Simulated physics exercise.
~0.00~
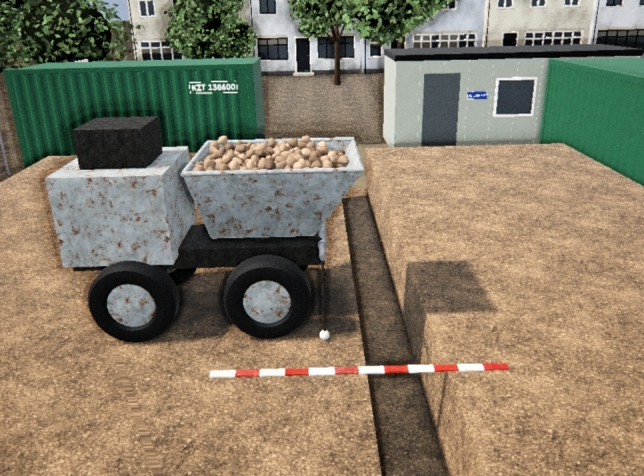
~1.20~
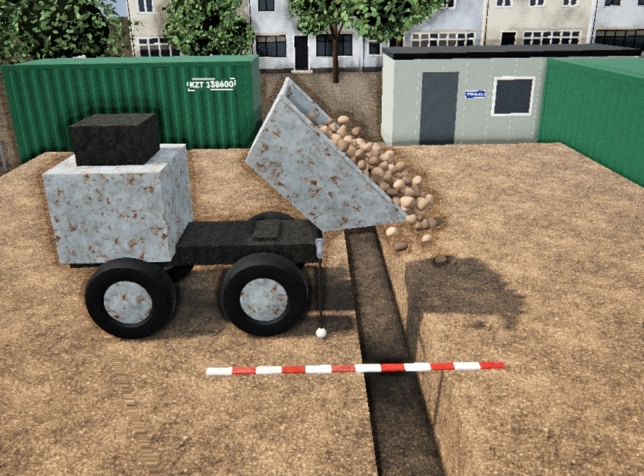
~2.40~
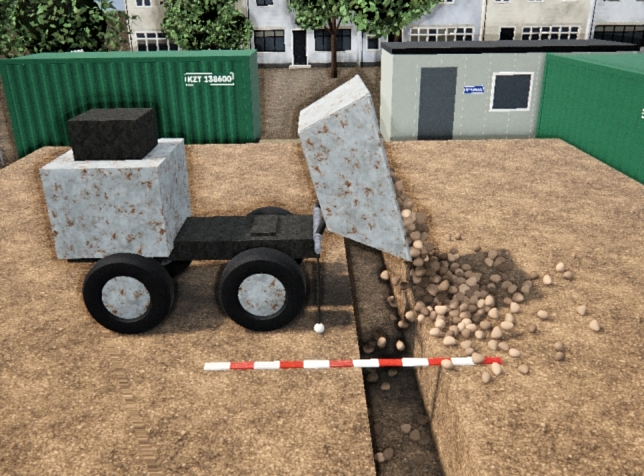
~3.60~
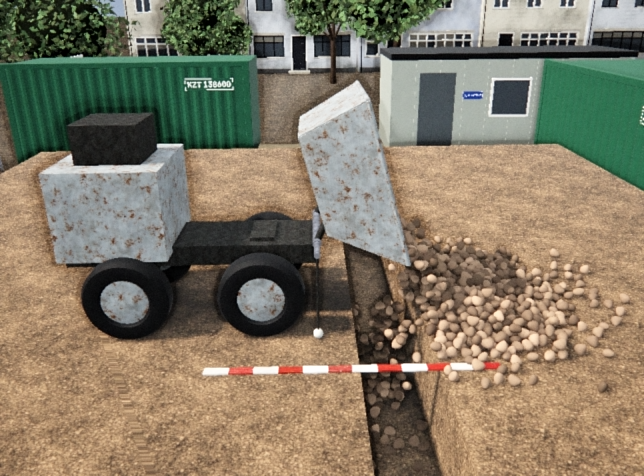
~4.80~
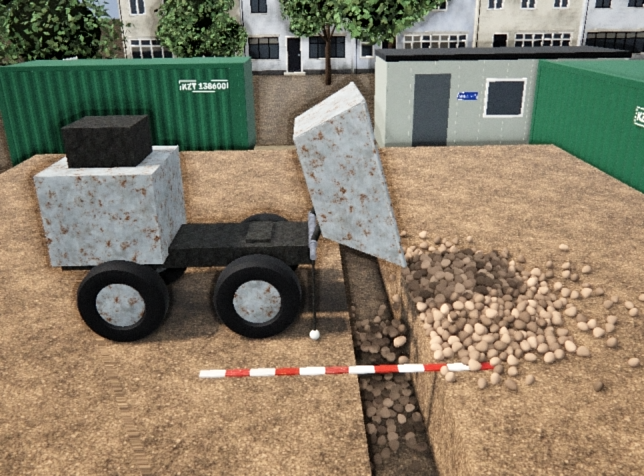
A dumper tips its load of round stones, which mostly pile up beyond the trench.
